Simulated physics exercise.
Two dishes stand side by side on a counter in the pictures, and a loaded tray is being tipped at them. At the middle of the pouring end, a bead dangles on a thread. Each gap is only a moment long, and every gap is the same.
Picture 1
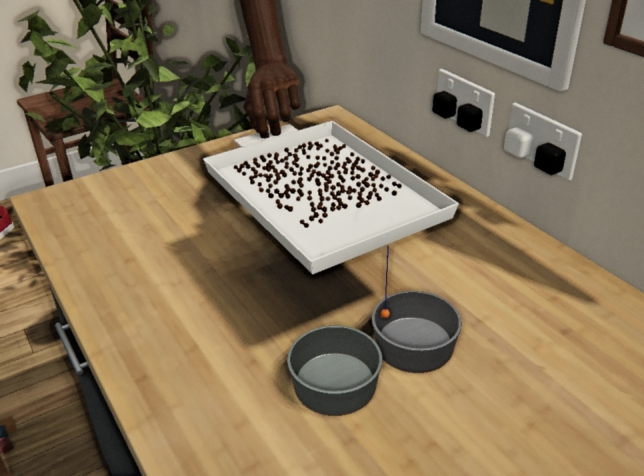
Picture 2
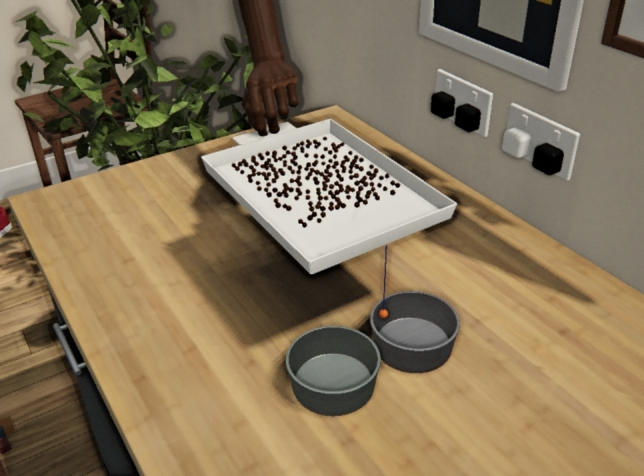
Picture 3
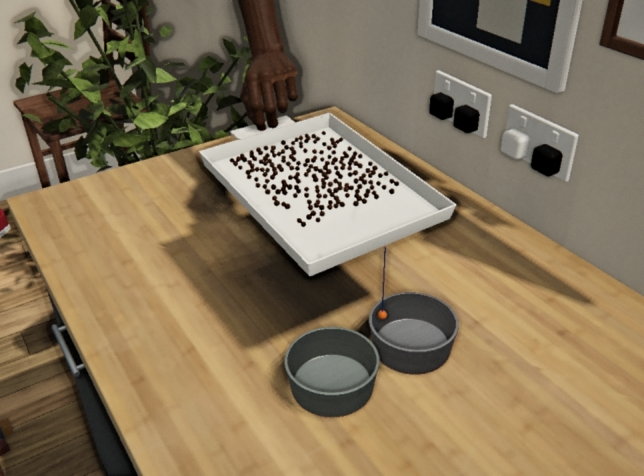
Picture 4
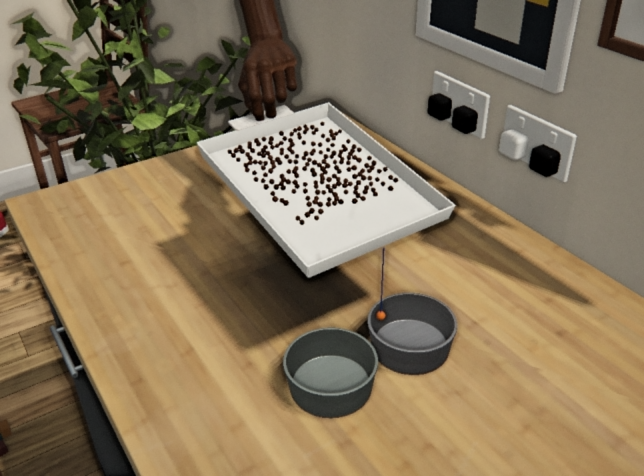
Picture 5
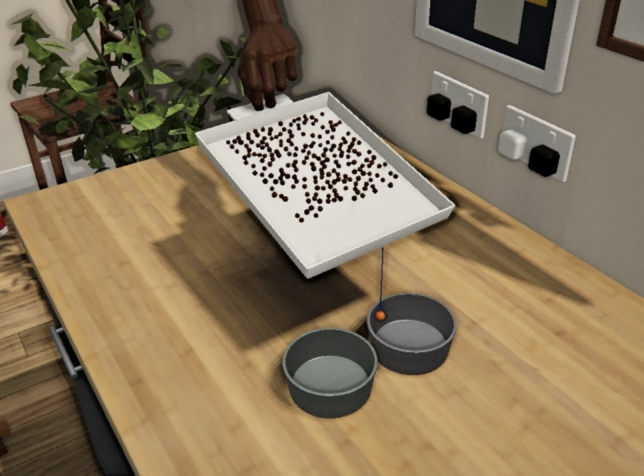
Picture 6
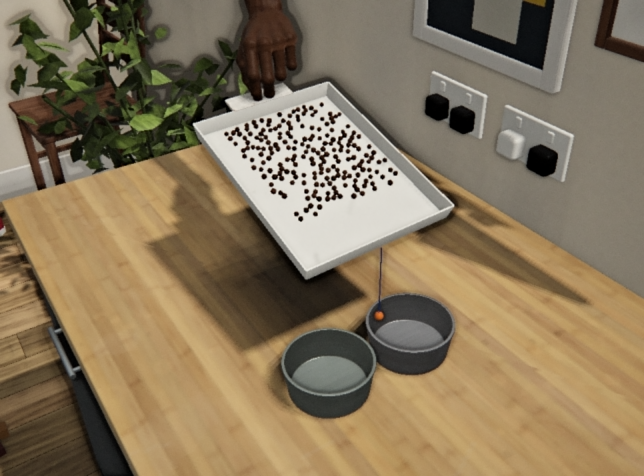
A dark brown hand raises the back of a white tray scattered with small dark berries, tilting it gradually steeper above a wooden counter, while two grey dishes and an orange bead on a thread stay almost still.
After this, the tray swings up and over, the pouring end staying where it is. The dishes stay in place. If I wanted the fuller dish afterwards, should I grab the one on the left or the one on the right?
Grab the left one.
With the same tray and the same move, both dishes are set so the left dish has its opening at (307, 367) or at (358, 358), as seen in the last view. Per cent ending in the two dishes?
It comes to about 70 per cent the first time and about 80 per cent the second.
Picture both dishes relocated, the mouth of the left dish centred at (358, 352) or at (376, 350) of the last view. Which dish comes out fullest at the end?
In order of the tries: The dish on the left side, then the dish on the left side.
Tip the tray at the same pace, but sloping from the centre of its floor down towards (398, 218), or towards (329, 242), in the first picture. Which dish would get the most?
Try 1: The right-side dish; try 2: The left-side dish.
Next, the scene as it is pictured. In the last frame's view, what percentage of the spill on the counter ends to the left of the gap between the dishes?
That's roughly 10 per cent of the pieces.
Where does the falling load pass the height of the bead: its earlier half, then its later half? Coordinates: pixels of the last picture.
Earlier portion about (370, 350); later portion about (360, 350).
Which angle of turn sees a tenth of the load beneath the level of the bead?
Somewhere around 100 degrees.
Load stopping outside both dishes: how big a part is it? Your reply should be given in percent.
Around 30 %.
Shortly afterwards, tray tipped steeply; all but a few on the tray; only a few in the left dish; only a few outside both; only a few in the air.
Next, tray tipped right over; the bulk on the tray; a little in the left dish; only a few in the right dish; only a few outside both; only a few in the air.
Some moments later, tray tipped past a quarter turn; near half in the left dish; a little in the right dish; near a quarter outside both.
In the end, tray tipped past a quarter turn; near half in the left dish; a little in the right dish; near a quarter outside both.
